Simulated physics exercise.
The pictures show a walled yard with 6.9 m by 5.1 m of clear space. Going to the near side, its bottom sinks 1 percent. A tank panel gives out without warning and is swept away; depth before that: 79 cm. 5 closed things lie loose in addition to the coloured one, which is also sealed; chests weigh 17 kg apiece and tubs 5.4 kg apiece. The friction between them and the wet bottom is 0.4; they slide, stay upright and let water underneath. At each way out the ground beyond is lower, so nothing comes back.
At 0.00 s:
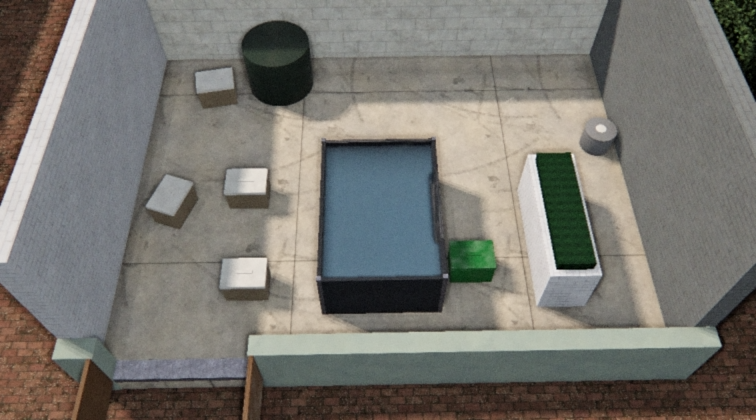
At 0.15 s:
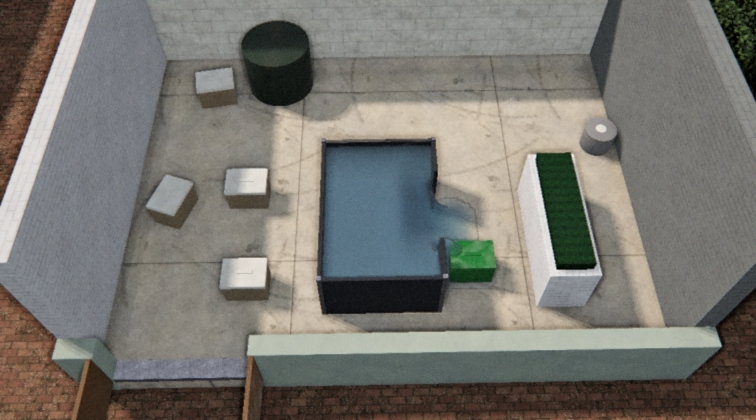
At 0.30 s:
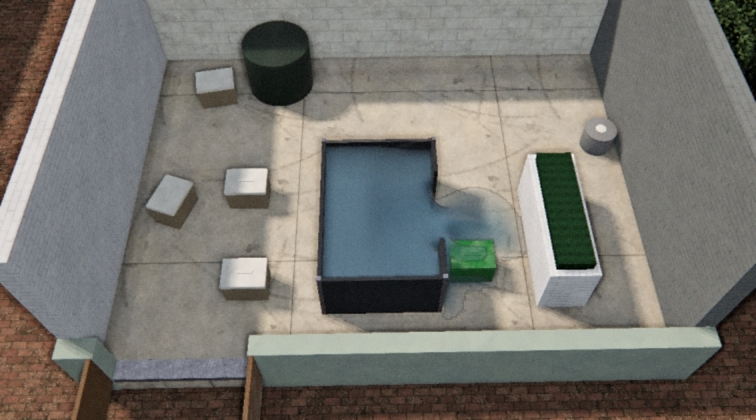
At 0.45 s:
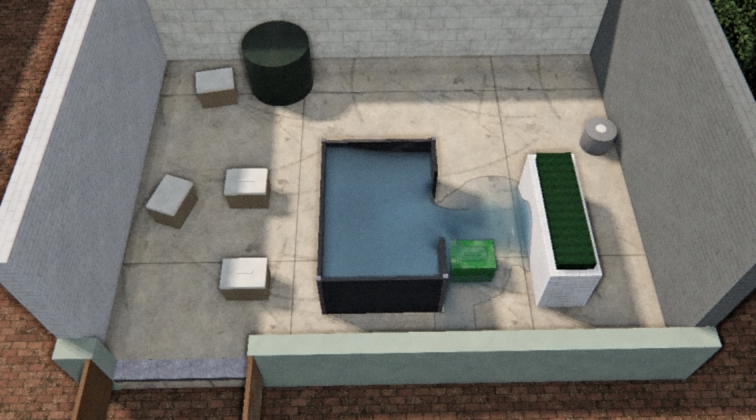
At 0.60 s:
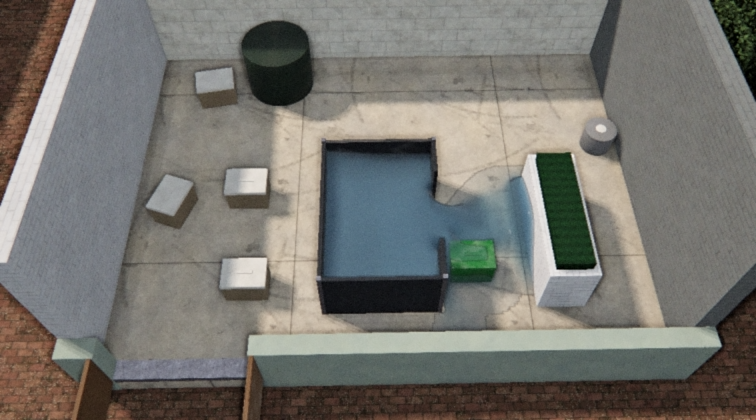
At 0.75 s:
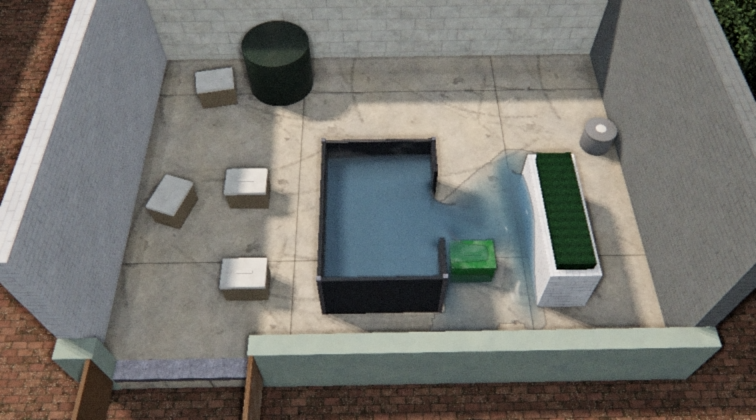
A dark-walled tank of water in a walled yard lost part of its right side, and water poured through the gap, spreading past the green chest to the white planter, while the boxes stayed put.
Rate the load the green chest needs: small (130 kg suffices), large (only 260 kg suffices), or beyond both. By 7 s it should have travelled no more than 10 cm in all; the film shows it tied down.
Large.
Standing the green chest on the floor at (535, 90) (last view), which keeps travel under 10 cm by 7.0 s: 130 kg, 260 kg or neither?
Lab note - result: Lighter mass suffices.
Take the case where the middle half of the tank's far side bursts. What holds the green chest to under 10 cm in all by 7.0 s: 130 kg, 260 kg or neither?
Then I'd expect the light mass to do.
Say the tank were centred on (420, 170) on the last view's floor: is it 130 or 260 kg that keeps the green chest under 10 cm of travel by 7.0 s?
Then the answer is that either mass works.
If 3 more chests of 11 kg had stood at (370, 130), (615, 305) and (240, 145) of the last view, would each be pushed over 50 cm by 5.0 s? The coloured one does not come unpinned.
In that order: Less, more, less.
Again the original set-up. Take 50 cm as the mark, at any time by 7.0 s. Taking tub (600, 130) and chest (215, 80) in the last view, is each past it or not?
The first is over the limit, the second within the limit.
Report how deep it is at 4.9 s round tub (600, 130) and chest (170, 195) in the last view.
Around 9 cm and 2 cm.
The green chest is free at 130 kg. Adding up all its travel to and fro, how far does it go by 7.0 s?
Around 20 centimetres in total.
After 1.4 s the green chest would be 22 cm from its start with 130 kg and 0 cm from its start with 260 kg; 19 cm of water round it then.
After 3.1 s the green chest would be 22 cm from its start with 130 kg and 0 cm from its start with 260 kg; 16 cm of water round it then.
After 4.9 s the green chest would be 22 cm from its start with 130 kg and 0 cm from its start with 260 kg; 11 cm of water round it then.
After 7.0 s the green chest would be 22 cm from its start with 130 kg and 0 cm from its start with 260 kg; 8 cm of water round it then.
